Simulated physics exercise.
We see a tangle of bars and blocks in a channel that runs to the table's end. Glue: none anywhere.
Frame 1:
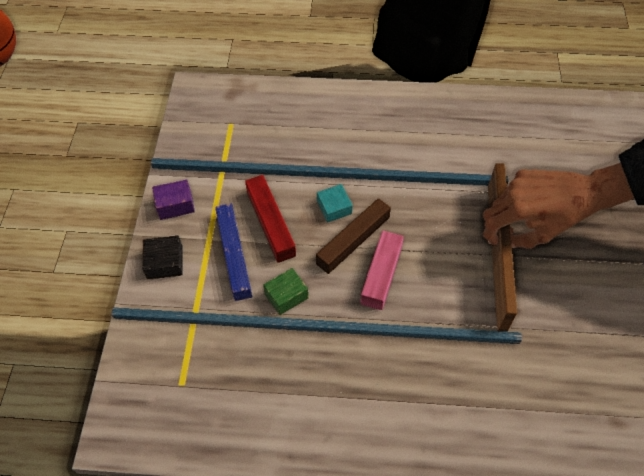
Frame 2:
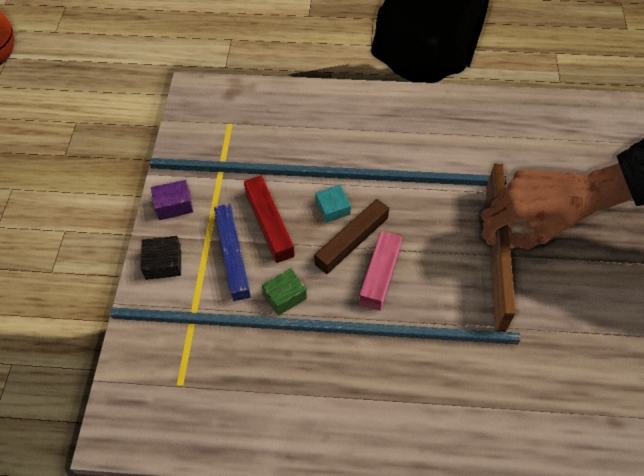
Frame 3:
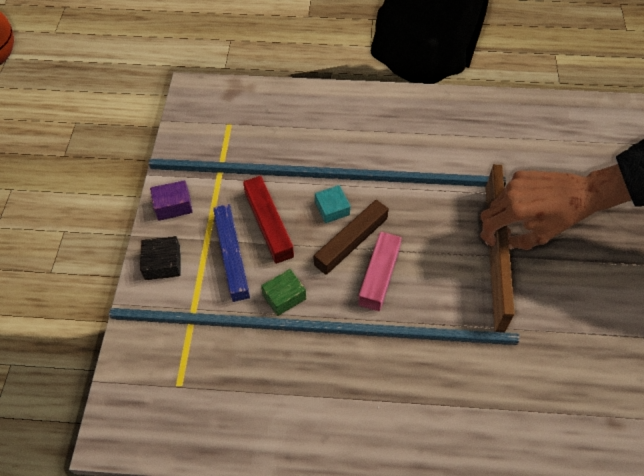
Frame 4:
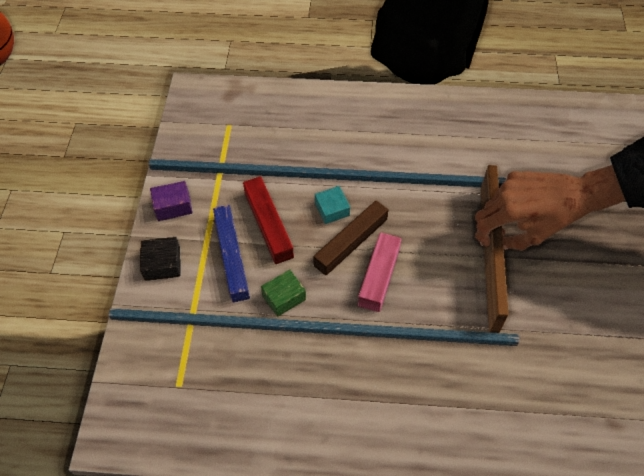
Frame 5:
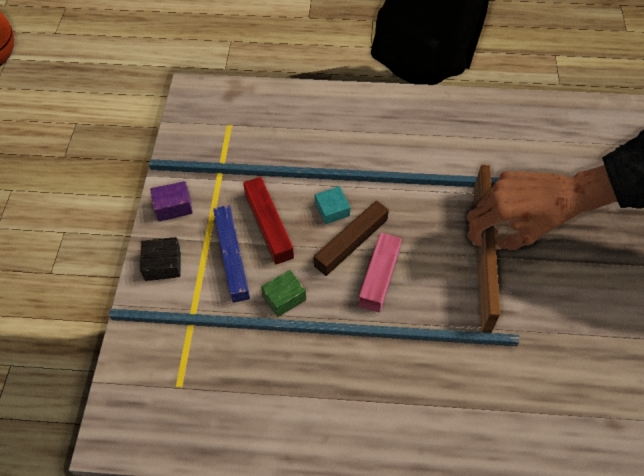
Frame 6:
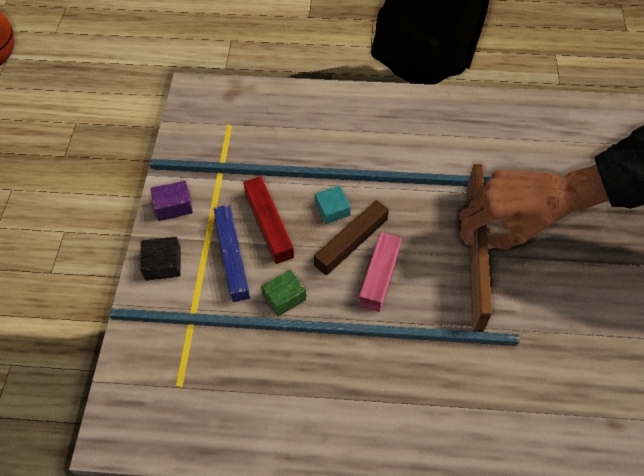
A hand slides a wooden board slightly left toward colored blocks and bars that stay still.
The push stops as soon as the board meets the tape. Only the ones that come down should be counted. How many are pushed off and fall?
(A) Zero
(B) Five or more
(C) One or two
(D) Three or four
One or two (C).
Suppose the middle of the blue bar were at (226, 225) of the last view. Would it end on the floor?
Result: It does not come off.
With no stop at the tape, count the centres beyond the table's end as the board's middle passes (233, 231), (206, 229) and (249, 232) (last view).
Place by place, 0, 2 and 0.
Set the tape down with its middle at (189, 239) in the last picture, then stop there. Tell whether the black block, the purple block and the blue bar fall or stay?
The black block topples off, the purple block topples off, and the blue bar topples off.
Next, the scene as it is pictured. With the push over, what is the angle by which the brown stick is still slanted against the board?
About 5 degrees.
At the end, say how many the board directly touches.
The count is 2.
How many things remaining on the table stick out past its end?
Looks like 1 of them.
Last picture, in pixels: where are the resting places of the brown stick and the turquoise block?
They come to rest around (178, 230) and (204, 179).
Soon after, none off yet; purple block at rest near (172, 201); black block at rest near (161, 258); blue bar at rest near (231, 252).
After that, none off yet; purple block displaced a little near (158, 197); black block displaced a little near (143, 254); blue bar displaced a little near (172, 248).
In the end, the number that fall off is one or two; gone, black block and purple block.
